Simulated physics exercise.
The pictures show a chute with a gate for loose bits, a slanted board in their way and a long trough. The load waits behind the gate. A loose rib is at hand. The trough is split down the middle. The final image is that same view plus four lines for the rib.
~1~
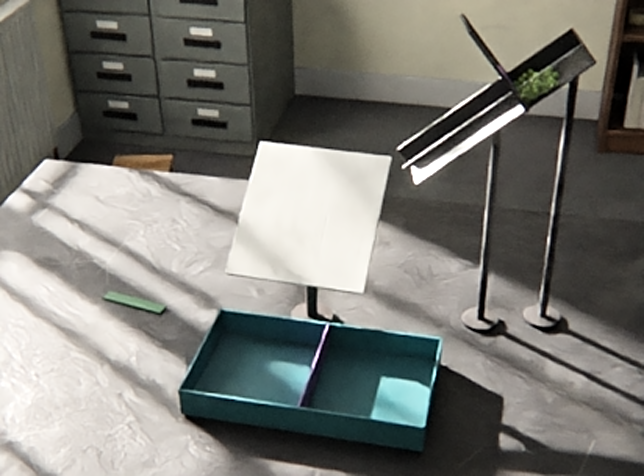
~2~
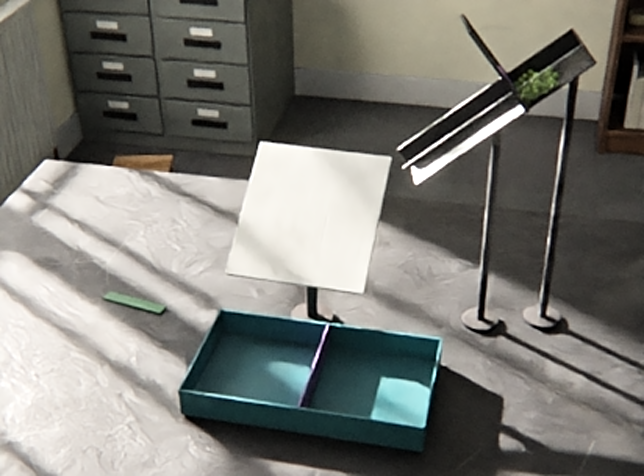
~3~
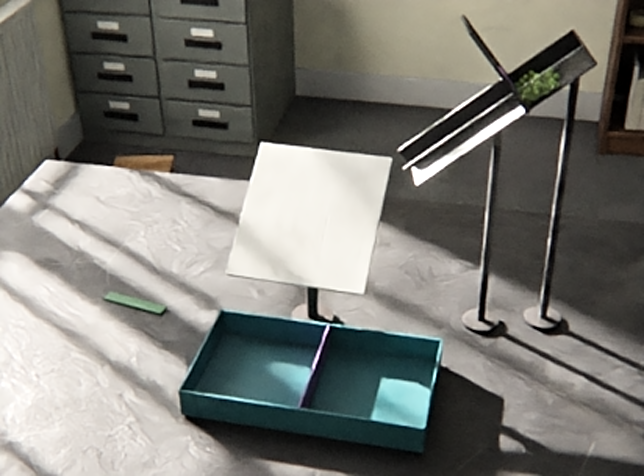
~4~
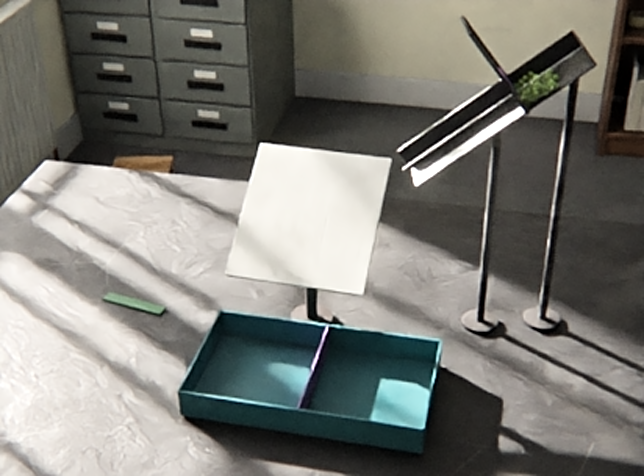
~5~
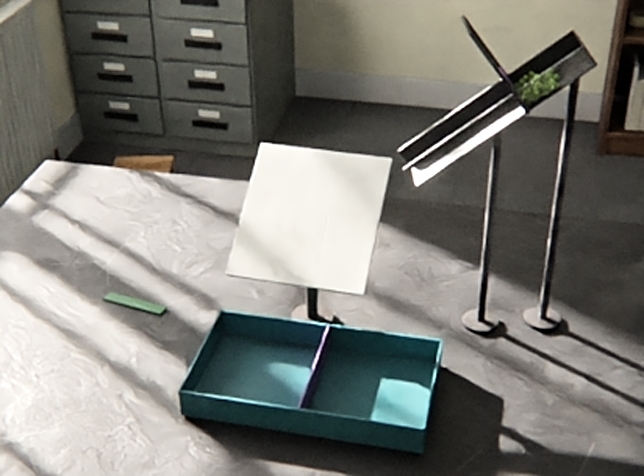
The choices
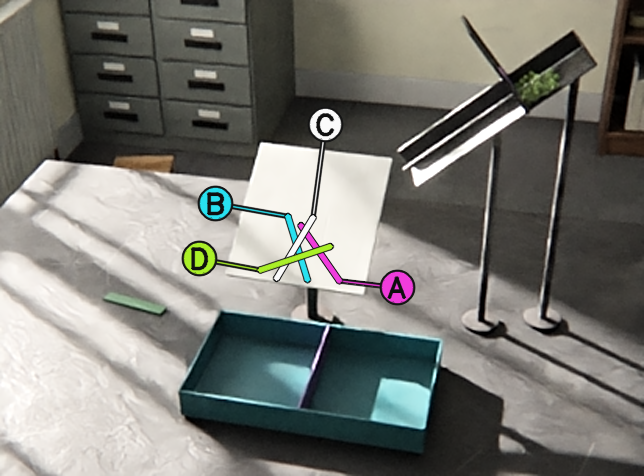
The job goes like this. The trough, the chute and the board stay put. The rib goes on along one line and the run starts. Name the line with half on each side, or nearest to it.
B.
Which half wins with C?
The left half.
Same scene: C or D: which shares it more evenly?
It is D.
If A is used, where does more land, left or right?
Right.
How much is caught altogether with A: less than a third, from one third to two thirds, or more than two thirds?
More than two thirds.
On the marked copy, line A from (300, 225) to (339, 280); line B from (287, 216) to (307, 279); line C from (313, 217) to (276, 278); line D from (330, 246) to (260, 270).
With A, of what is caught, a small share in the left half, the bulk in the right.
With B, of what is caught, close to half in the left half, close to half in the right.
With C, of what is caught, all but a few in the left half, a small share in the right.
With D, of what is caught, the bulk in the left half, close to a quarter in the right.
